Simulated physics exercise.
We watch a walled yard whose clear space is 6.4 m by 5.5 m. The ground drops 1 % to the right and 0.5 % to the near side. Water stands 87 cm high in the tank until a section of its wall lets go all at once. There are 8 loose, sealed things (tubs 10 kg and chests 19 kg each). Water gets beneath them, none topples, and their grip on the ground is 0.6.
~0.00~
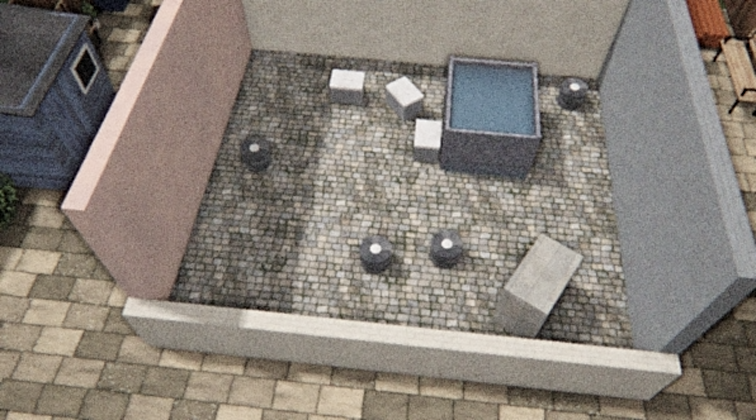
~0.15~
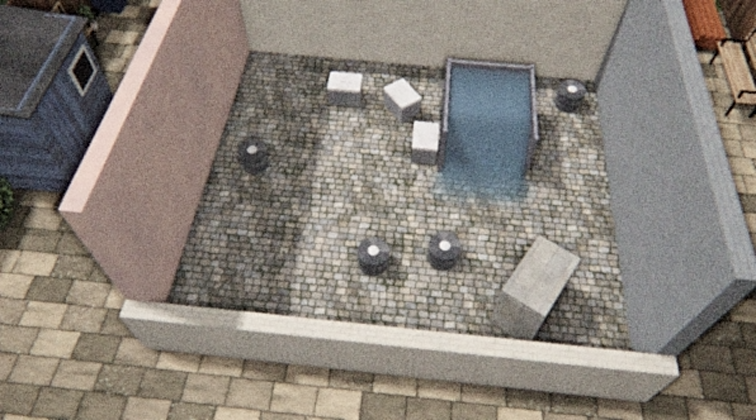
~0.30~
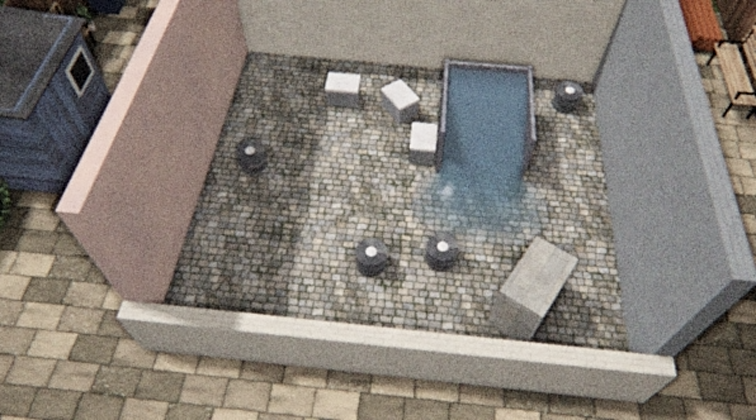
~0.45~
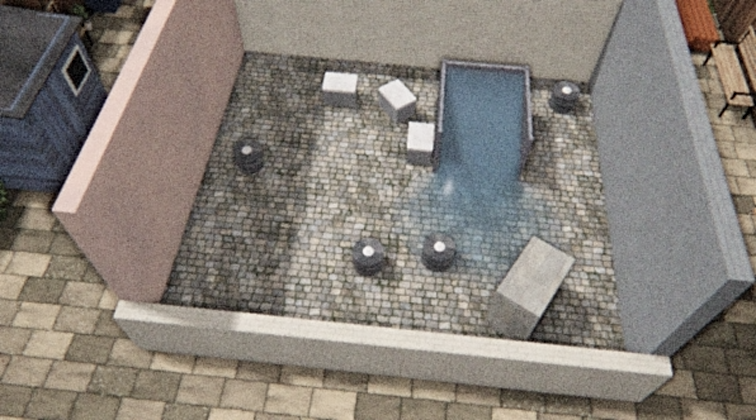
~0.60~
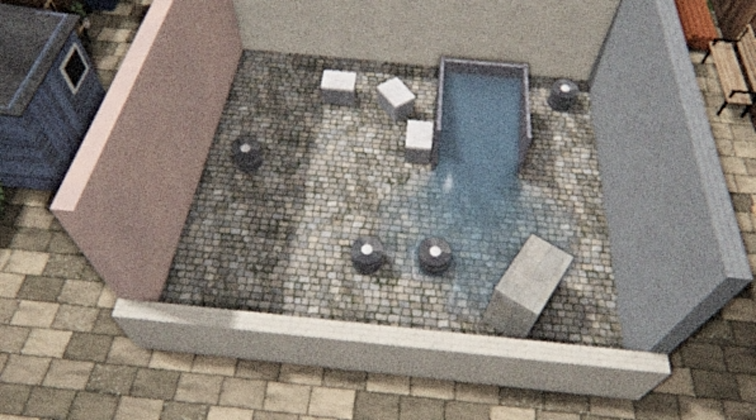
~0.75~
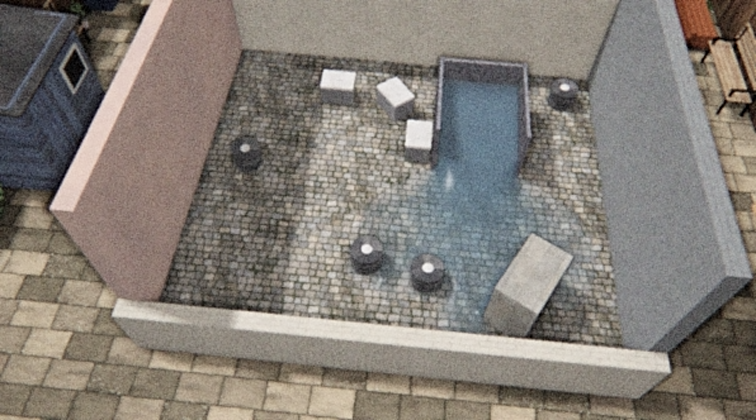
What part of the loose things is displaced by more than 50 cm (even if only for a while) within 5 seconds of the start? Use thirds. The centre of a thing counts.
Share: From one to two thirds.
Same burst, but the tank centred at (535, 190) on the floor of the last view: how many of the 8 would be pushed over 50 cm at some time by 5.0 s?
In that case 3 of them.
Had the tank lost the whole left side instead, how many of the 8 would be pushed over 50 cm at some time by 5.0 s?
Then 5.
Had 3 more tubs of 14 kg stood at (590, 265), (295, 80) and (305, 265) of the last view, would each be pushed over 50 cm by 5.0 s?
In that order: Past it, under, more.
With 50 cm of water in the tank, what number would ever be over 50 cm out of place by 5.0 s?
In that case 2 of them.
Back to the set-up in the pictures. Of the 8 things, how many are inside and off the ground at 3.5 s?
2 of them.
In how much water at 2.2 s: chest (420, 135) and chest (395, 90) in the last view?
Roughly 0 and 0 cm.
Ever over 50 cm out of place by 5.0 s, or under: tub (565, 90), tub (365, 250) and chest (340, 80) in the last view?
In turn: Short of it, more, under.
After 1.1 s 1 of 8 are over 50 cm from their spots; 0 afloat.
After 2.2 s 2 of 8 are over 50 cm from their spots; 2 afloat.
After 3.5 s 2 of 8 are over 50 cm from their spots; 2 afloat.
After 5.0 s 3 of 8 are over 50 cm from their spots, and 3 have been at some point; 2 afloat.
